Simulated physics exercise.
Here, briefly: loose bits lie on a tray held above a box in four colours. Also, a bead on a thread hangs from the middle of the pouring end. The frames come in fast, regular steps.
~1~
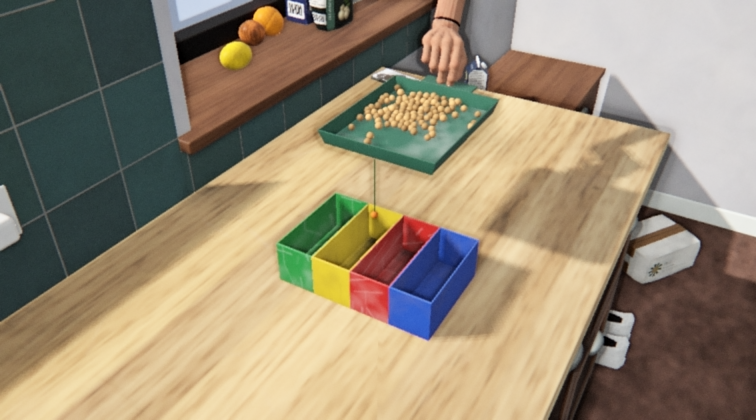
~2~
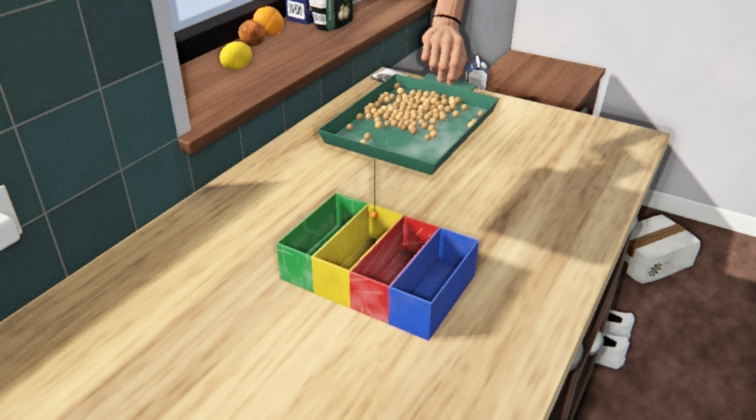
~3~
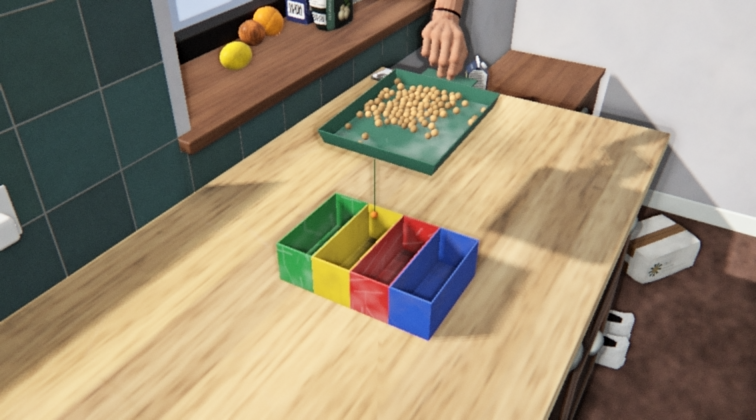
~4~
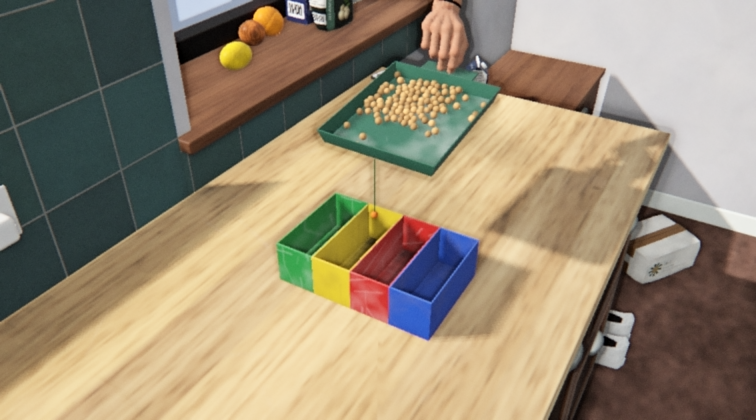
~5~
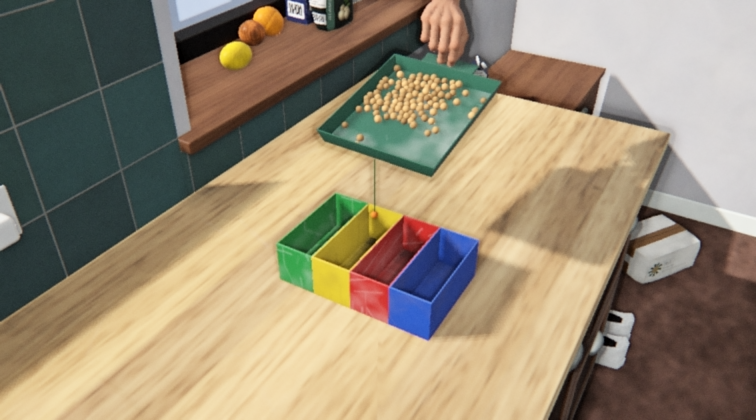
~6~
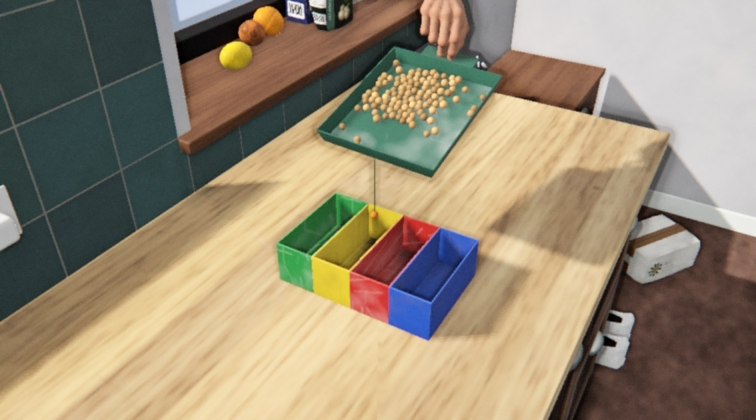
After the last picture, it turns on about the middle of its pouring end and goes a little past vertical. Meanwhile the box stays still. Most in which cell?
Red cell.
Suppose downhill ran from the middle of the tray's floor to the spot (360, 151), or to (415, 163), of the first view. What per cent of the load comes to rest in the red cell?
In turn, 0 percent and then 40 percent.
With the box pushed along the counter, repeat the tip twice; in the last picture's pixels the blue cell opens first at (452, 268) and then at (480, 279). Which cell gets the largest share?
First: That red cell. Second: The cell in yellow.
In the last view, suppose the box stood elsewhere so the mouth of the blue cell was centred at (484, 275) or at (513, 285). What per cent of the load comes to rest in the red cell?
Some 20 percent in the first case, 0 percent in the second.
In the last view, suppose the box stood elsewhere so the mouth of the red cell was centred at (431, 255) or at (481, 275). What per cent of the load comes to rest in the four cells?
Close to 100 %, followed by close to 80 %.
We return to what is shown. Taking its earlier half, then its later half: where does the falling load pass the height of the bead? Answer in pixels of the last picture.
(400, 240) first, (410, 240) later.
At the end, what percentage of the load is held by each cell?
The green cell gets about 0, the yellow cell about 20, the red cell about 50 and the blue cell about 20.
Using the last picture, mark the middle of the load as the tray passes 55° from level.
About (397, 152).
Shortly afterwards, tray tipped steeply; all but a few on the tray; only a few in the red cell; only a few in the blue cell; only a few falling or outside the box.
Next, tray tipped right over; near a quarter on the tray; near a third in the red cell; a little in the yellow cell; a little in the blue cell; near a quarter falling or outside the box.
Some moments later, tray tipped past a quarter turn; near half in the red cell; near a quarter in the blue cell; near a quarter in the yellow cell; a little falling or outside the box.
In the end, tray tipped past a quarter turn; near half in the red cell; near a quarter in the blue cell; near a quarter in the yellow cell; none at all in the green cell; a little outside the box.
